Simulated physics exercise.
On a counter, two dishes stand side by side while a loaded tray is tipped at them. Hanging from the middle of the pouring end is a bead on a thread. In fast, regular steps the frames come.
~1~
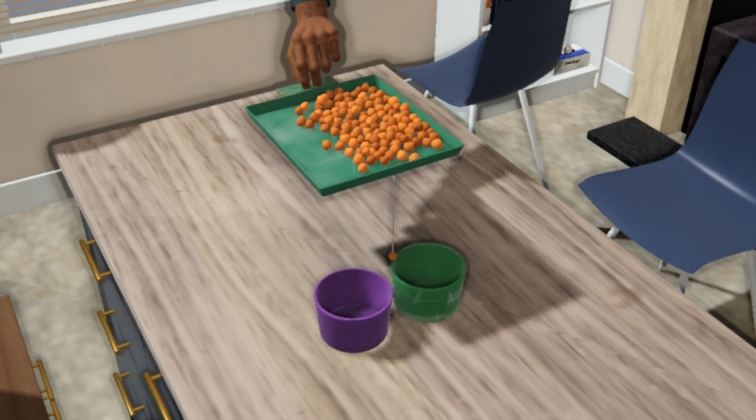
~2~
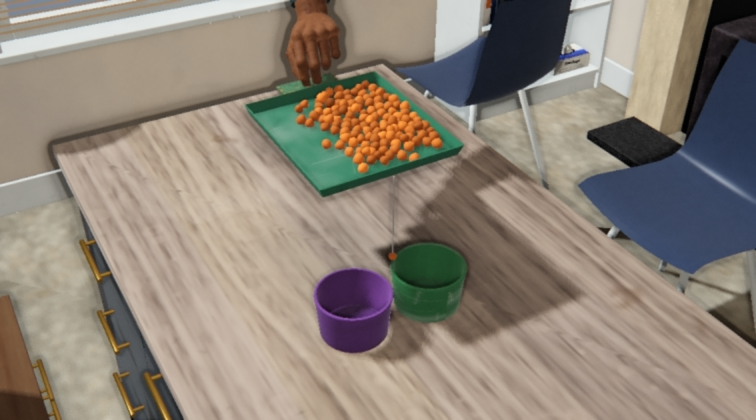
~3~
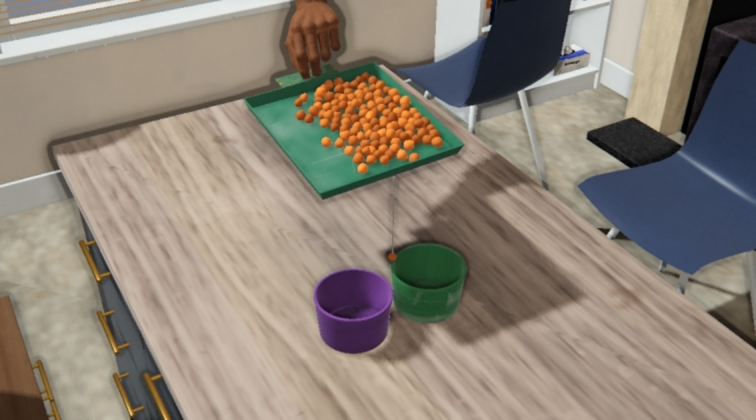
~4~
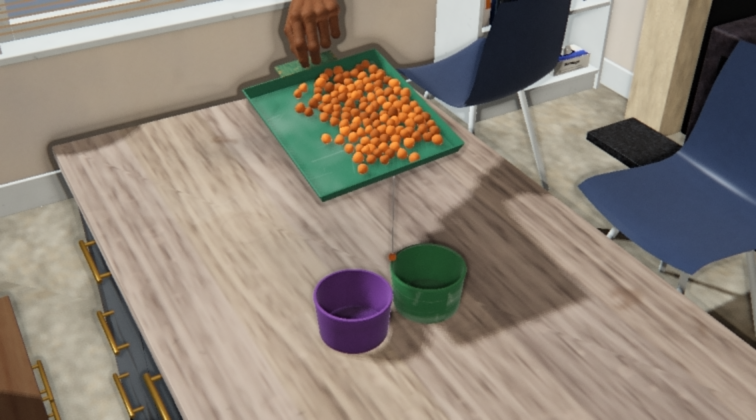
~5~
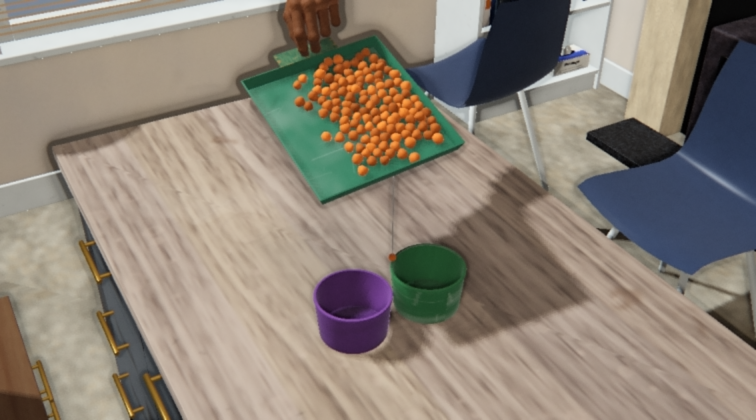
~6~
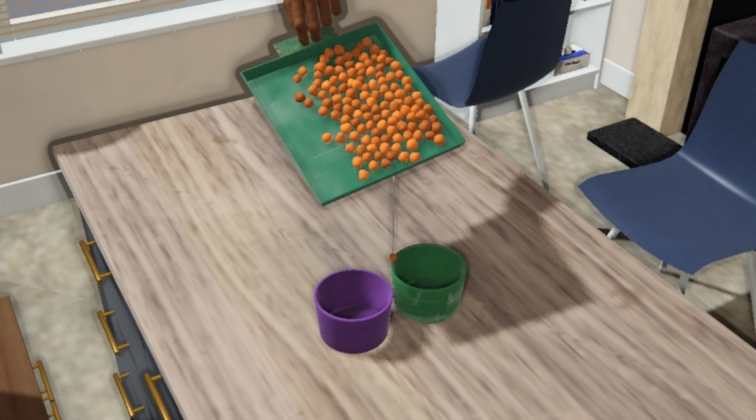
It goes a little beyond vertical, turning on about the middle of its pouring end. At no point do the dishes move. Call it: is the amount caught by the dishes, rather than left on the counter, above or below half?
Above half.
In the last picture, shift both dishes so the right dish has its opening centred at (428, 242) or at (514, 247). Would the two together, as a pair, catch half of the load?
For the two places in order: A minority share, a minority share.
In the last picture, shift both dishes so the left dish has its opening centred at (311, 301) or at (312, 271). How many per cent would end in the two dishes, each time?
First position: Some 50 %; second position: Some 0 %.
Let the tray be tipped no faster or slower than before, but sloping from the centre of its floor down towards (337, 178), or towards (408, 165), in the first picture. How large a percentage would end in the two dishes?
The first try gives close to 60 percent; the next gives 40 percent.
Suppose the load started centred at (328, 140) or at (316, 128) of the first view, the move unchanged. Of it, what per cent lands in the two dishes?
Estimates in order: 60 percent, 60 percent.
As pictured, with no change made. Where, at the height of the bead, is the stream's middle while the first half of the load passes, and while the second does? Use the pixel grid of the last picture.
Around (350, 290) and then (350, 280).
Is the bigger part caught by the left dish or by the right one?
Of the two, the left-side one is the fuller.
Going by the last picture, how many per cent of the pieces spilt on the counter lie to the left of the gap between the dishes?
Close to 50 per cent.
Soon after the last picture, tray tipped steeply; most on the tray; a stray few in the left dish; about a quarter in the air.
A little later, tray tipped past a quarter turn; a small part on the tray; about half in the left dish; a stray few in the right dish; about a quarter outside both; about a quarter in the air.
Later still, tray tipped past a quarter turn; about two thirds in the left dish; a stray few in the right dish; about a third outside both.
At rest, tray tipped past a quarter turn; about two thirds in the left dish; a stray few in the right dish; about a third outside both.
